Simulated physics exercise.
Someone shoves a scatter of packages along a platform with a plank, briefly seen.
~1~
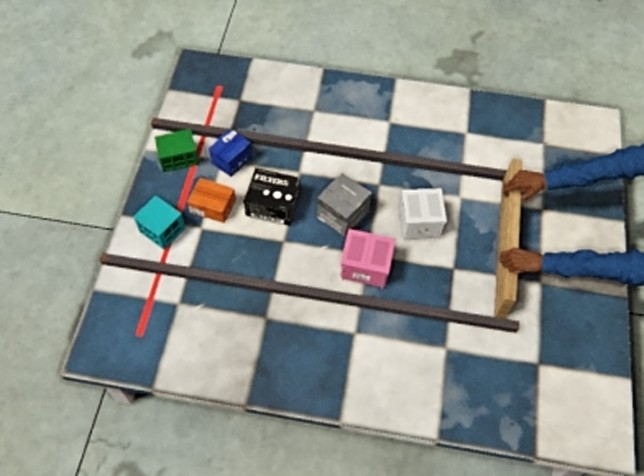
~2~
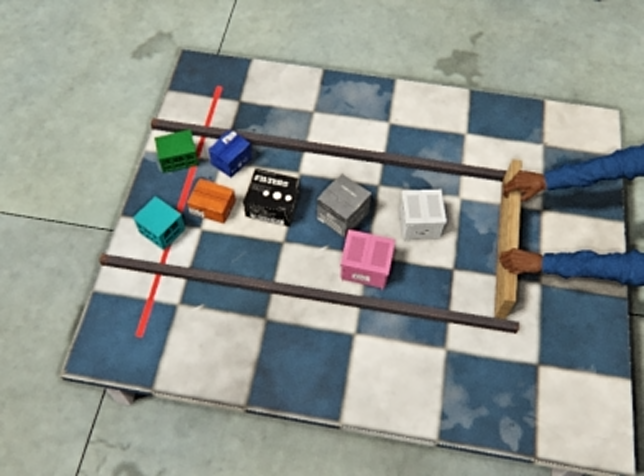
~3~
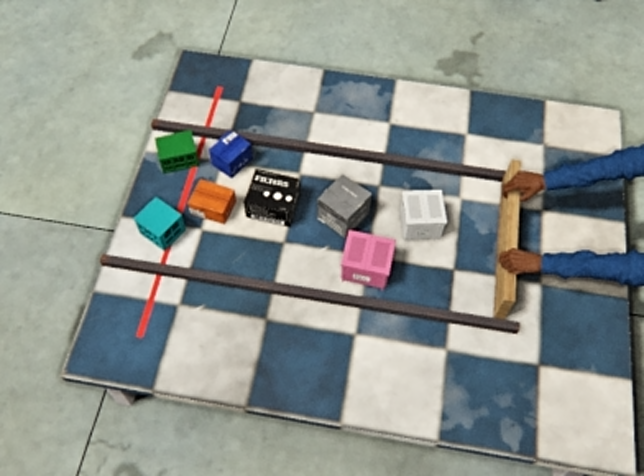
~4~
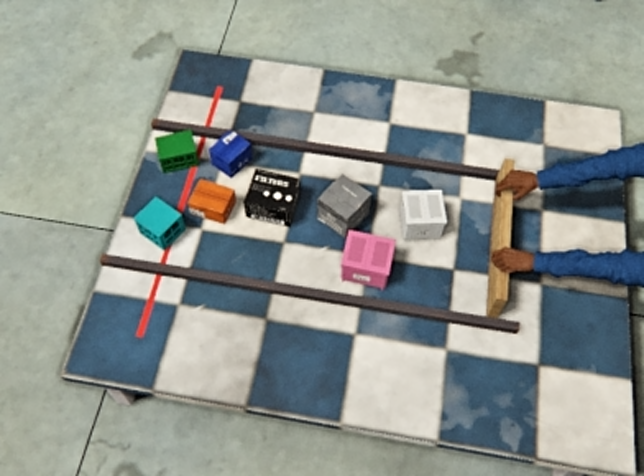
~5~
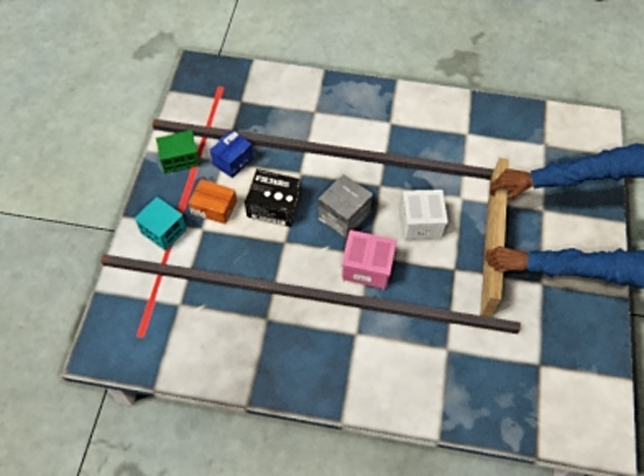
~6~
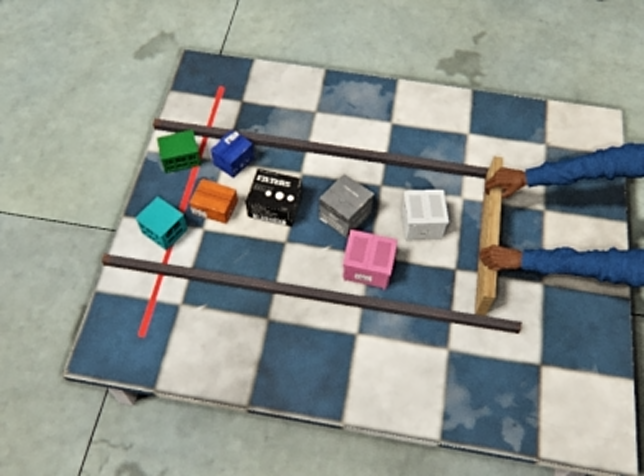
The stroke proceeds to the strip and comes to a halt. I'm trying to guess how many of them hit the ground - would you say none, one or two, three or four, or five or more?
The ones going over the edge come to either three or four, I'd say.
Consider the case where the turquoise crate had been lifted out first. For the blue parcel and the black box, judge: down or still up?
In that case the blue parcel remains in place while the black box falls away.
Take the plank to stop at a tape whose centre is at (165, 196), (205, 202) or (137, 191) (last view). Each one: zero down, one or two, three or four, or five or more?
Result per tape, in order - five or more / one or two / five or over.
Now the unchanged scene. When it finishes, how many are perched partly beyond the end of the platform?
1 overhanging.
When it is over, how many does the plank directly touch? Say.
All in all, 3.
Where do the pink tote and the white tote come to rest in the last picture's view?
Positions - first (148, 226), then (169, 173).
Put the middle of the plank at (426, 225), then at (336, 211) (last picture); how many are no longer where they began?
Counts: 1 and 5.
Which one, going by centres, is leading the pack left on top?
Nearest at the end: The green crate.
Soon after, none off yet; green crate at rest near (179, 152); turquoise crate at rest near (162, 224); orange parcel at rest near (214, 202).
After that, none off yet; green crate at rest near (179, 152); turquoise crate at rest near (161, 225); orange parcel displaced well along near (145, 192).
In the end, the number that fall off is three or four; gone, grey box, black box, orange parcel and turquoise crate.
